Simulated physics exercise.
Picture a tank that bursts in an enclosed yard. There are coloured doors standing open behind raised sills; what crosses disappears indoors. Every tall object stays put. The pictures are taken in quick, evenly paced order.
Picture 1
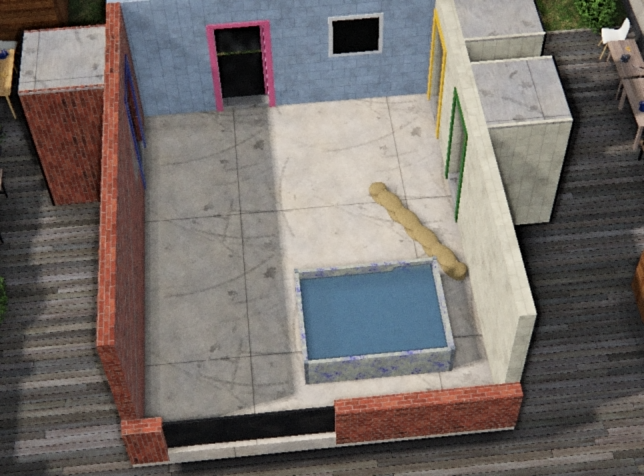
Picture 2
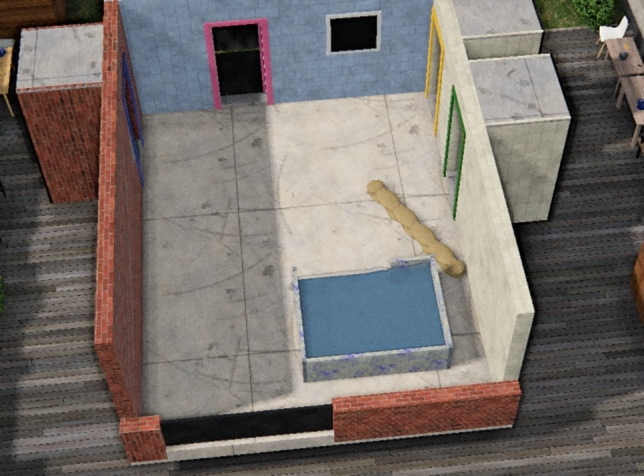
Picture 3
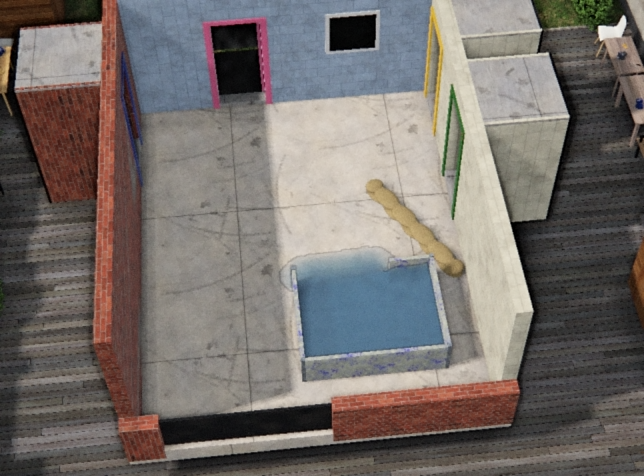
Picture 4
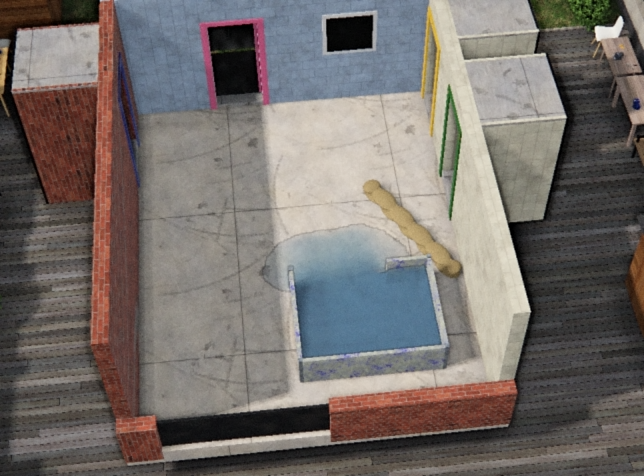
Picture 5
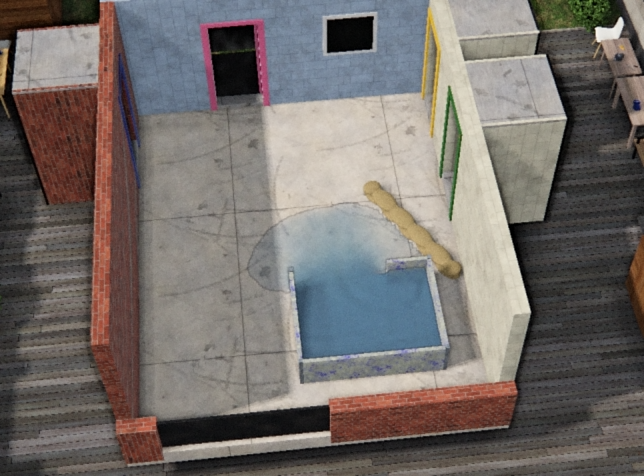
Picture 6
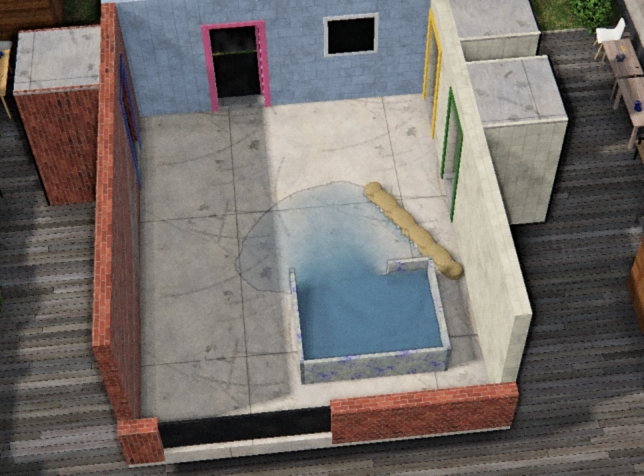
Water pours through a gap in the open tank's far side and spreads across the floor.
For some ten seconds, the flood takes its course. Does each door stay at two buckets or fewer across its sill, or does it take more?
One by one: The pink door will let in too much, the green door will let in an allowed amount, the yellow door will let in an allowed amount, the blue door will let in an allowed amount.
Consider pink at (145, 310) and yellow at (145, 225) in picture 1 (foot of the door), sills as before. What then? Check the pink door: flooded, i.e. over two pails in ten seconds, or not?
In short: Pink door keeps below it.
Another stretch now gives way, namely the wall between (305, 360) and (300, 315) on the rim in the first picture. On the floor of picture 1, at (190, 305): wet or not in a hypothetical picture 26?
By then I'd expect it to be drenched.
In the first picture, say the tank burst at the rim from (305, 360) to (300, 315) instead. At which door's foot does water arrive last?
It's the one in green.
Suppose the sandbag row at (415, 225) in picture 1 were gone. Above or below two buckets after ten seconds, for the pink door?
Pink door exceeds the limit.
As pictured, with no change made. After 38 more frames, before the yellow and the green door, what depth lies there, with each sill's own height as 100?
I reckon it's around 80 and then 20 per cent.
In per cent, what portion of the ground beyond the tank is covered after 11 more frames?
My estimate is close to 45 per cent.
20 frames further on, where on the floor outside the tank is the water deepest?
Near (141, 142).
A moment on, water covers 30 % of the floor; the pink door not reached, the green door not reached, the yellow door not reached, the blue door not reached.
Next, water covers 45 % of the floor; the pink door under two buckets in, the green door not reached, the yellow door not reached, the blue door not reached.
Then, water covers 55 % of the floor; the pink door over two buckets in, the green door not reached, the yellow door wet at the sill, nothing in, the blue door wet at the sill, nothing in.
Later, water covers 65 % of the floor; the pink door far over two buckets in, the green door wet at the sill, nothing in, the yellow door under two buckets in, the blue door wet at the sill, nothing in.
In the end, water covers 90 % of the floor; the pink door far over two buckets in, the green door wet at the sill, nothing in, the yellow door under two buckets in, the blue door wet at the sill, nothing in.
